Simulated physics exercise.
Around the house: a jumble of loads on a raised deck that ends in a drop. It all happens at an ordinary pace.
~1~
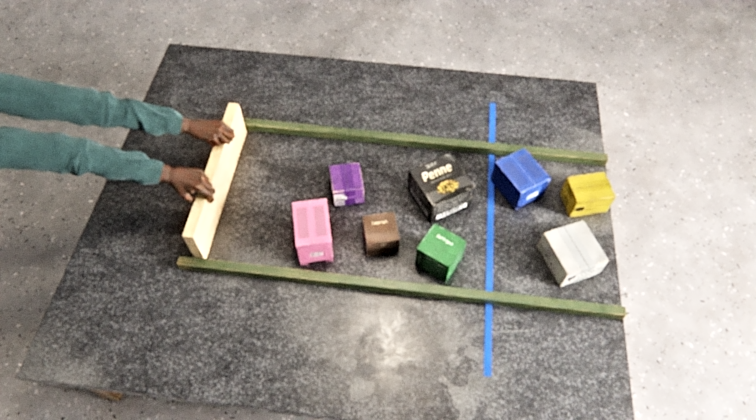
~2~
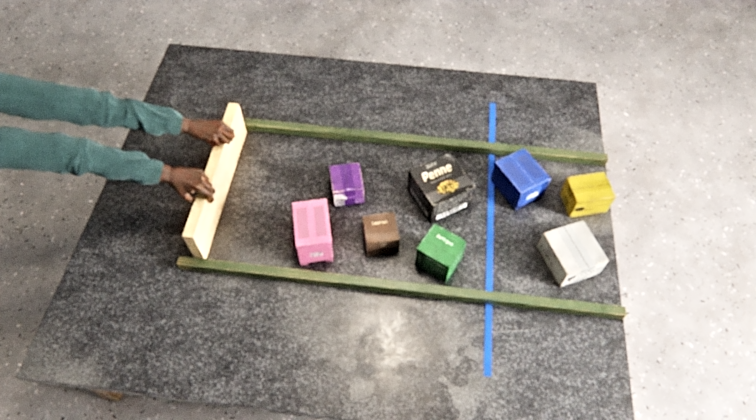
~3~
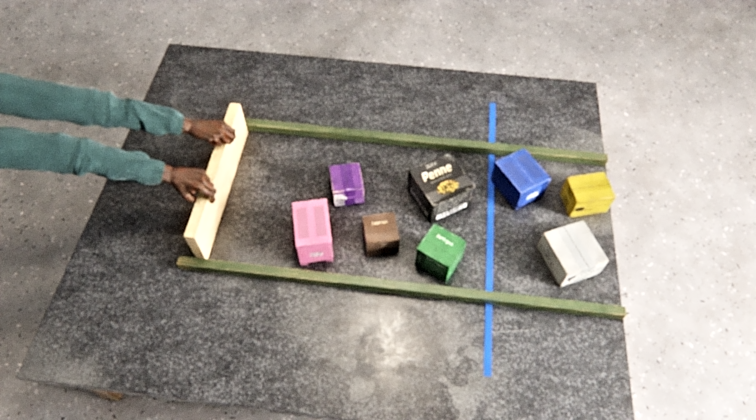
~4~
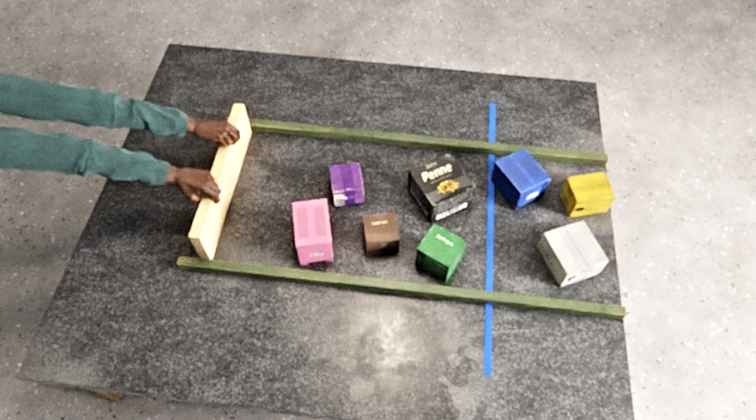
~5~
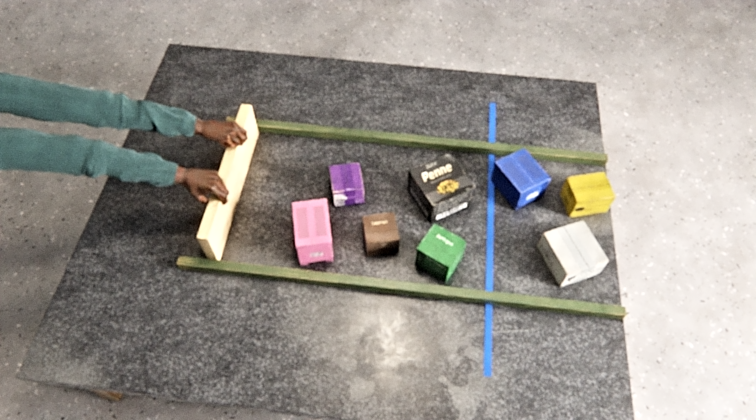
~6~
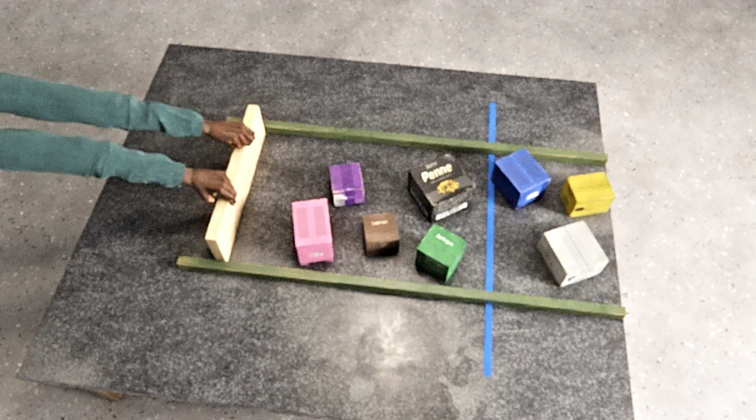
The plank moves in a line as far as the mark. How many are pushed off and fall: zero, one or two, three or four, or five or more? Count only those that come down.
The number that fall off is one or two.
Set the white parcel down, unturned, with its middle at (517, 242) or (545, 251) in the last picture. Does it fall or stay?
In that order, it does not fall; does not fall.
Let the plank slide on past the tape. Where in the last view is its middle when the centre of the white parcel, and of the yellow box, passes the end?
Its middle is around (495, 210) and around (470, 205).
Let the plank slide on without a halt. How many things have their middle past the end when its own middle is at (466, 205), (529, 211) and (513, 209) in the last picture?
It would be 0, 3 and 2.
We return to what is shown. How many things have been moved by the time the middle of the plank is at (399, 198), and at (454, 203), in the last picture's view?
By then 5, and 8.
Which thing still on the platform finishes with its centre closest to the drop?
That is the white parcel.
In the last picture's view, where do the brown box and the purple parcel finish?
First (542, 255), then (508, 204).
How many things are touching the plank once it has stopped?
In contact: 2.
Soon after, none off yet; yellow box at rest near (587, 195); white parcel at rest near (572, 253); blue tote at rest near (519, 180).
In the end, the number that fall off is one or two; gone, yellow box.
